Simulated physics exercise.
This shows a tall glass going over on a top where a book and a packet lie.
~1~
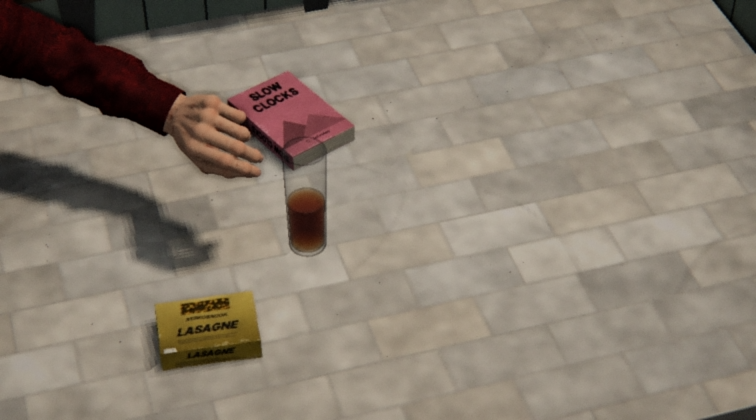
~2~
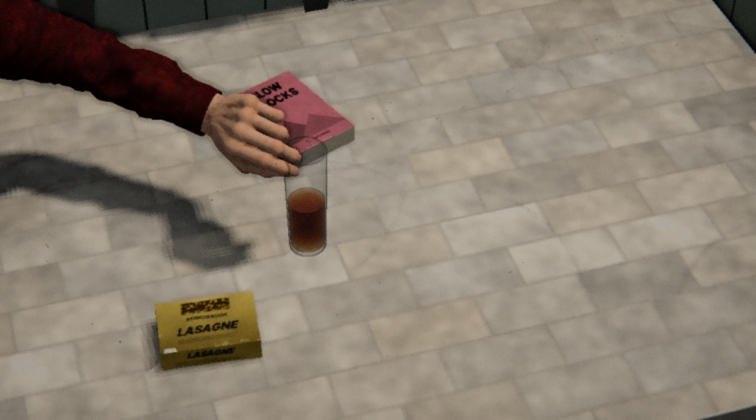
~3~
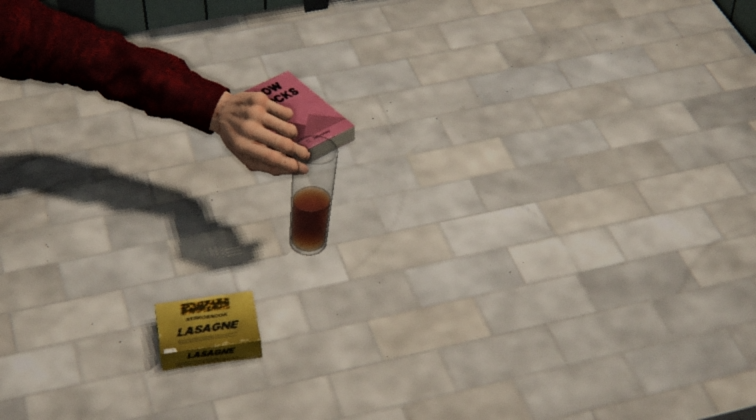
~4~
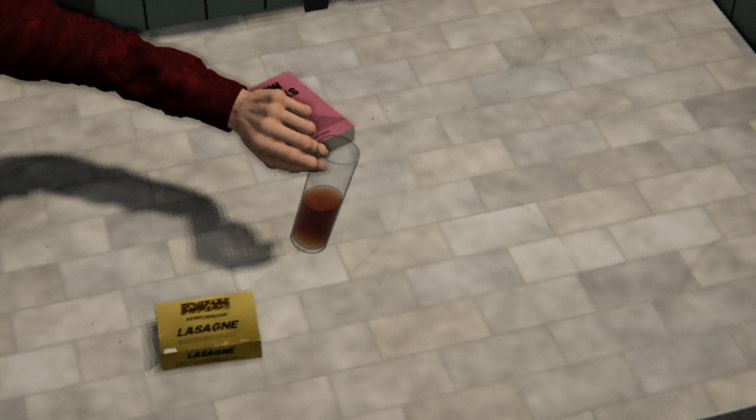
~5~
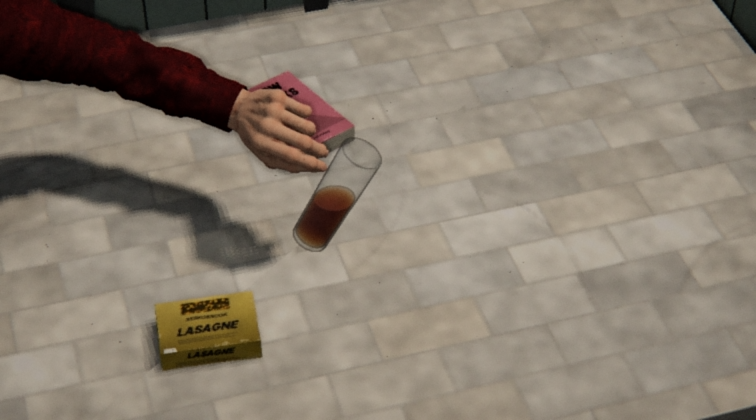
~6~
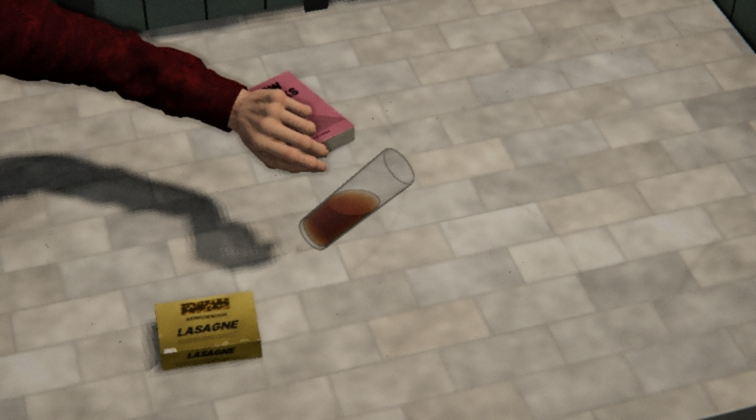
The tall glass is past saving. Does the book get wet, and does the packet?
My prediction: The book will come through dry; the packet will come through dry.
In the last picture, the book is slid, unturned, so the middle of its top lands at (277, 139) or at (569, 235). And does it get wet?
The first try leaves it free of the spill; the second leaves it sitting in the spill.
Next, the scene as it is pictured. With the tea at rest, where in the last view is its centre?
In the last view, its middle sits roughly at (626, 243).
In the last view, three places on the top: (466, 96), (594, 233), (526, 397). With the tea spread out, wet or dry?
So, first left alone, next got to, and last left alone.
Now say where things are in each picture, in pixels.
It stands upright; tall glass (306, 197) about half full; book (290, 112); packet (207, 321), in the first picture.
Pushed off balance; tall glass about half full, surface at (306, 201), in the second picture.
Pushed off balance; tall glass (312, 196) about half full; packet (207, 321), in the third picture.
Pushed off balance; tall glass about half full, surface at (322, 198); book (290, 112), in the fourth picture.
It is falling; tall glass (336, 195) tipped 25°, in the fifth picture.
It is falling; tall glass (357, 200) tipped 45°; book (290, 112); packet (207, 321), in the sixth picture.
Shortly, the puddle covers about as much as a plate; the book is still dry; the packet is still dry.
Then, the puddle covers about as much as a tray; the book is still dry; the packet is still dry.
At the finish, the puddle covers about as much as a tray; the book is still dry; the packet is still dry.
